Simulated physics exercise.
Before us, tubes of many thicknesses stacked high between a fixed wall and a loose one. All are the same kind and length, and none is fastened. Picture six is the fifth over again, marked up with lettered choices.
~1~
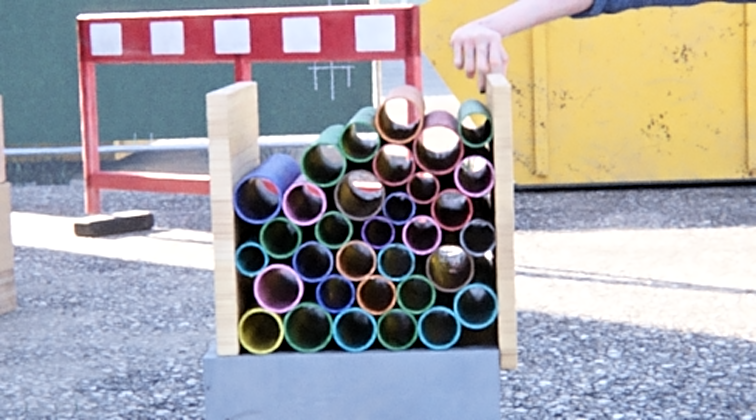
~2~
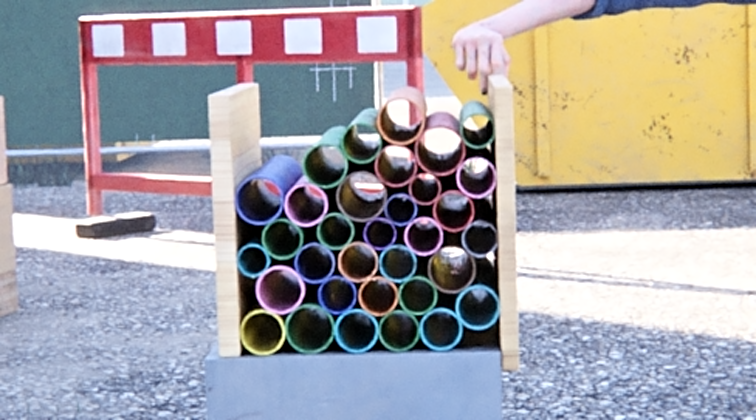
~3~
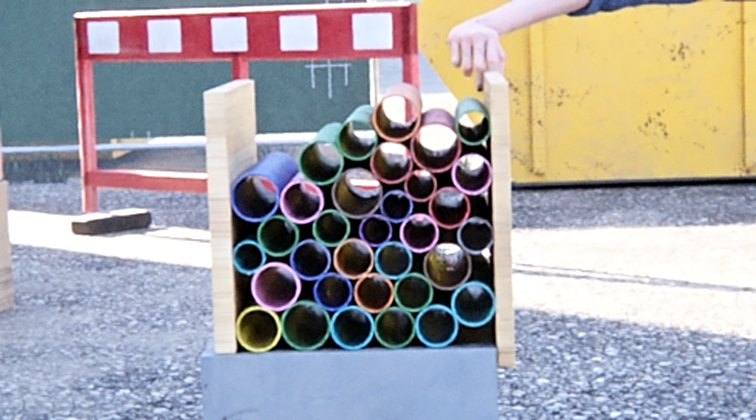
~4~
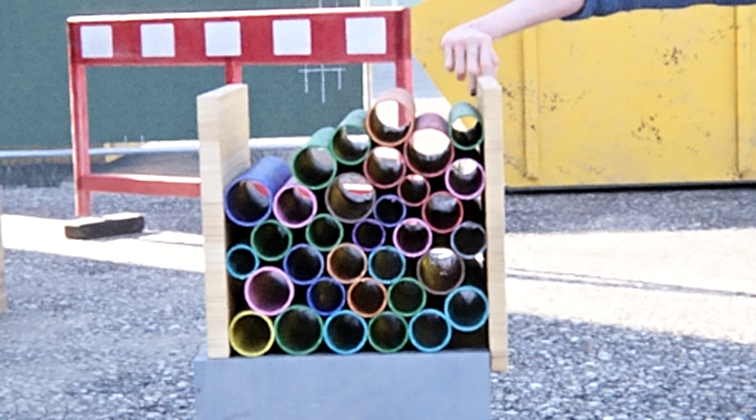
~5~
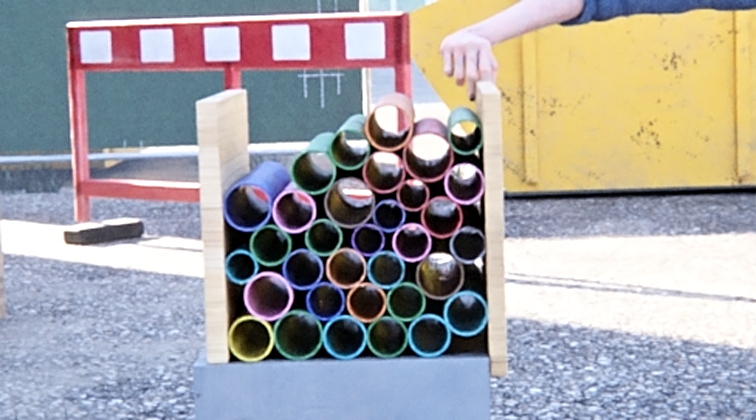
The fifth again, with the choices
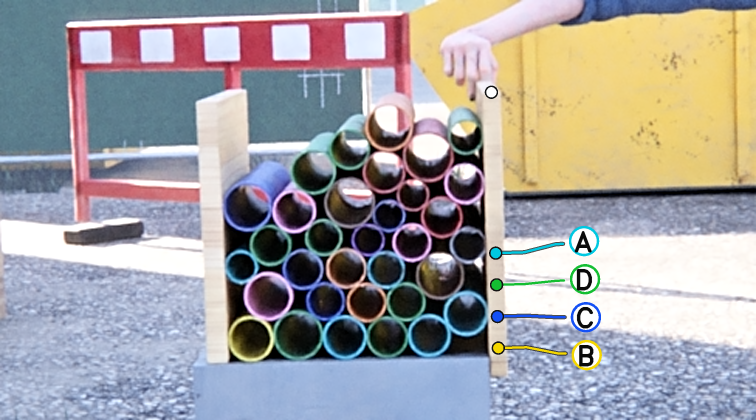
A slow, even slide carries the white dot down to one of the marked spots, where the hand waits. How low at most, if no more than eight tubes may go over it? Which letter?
D is the limit.
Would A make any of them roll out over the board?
At A: Yes.
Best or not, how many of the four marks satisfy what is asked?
The number is two.
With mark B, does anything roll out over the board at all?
Yes.
On the marked copy, A at (496, 253); B at (498, 348); C at (497, 316); D at (496, 285); the white dot at (491, 92).
With D. Early on, top of the board (485, 176).
Further on, top of the board (487, 267).
At the end, top of the board (488, 284), eight out over the board.
As for the rest, A about four out over the board; B more than eight out over the board; C more than eight out over the board.
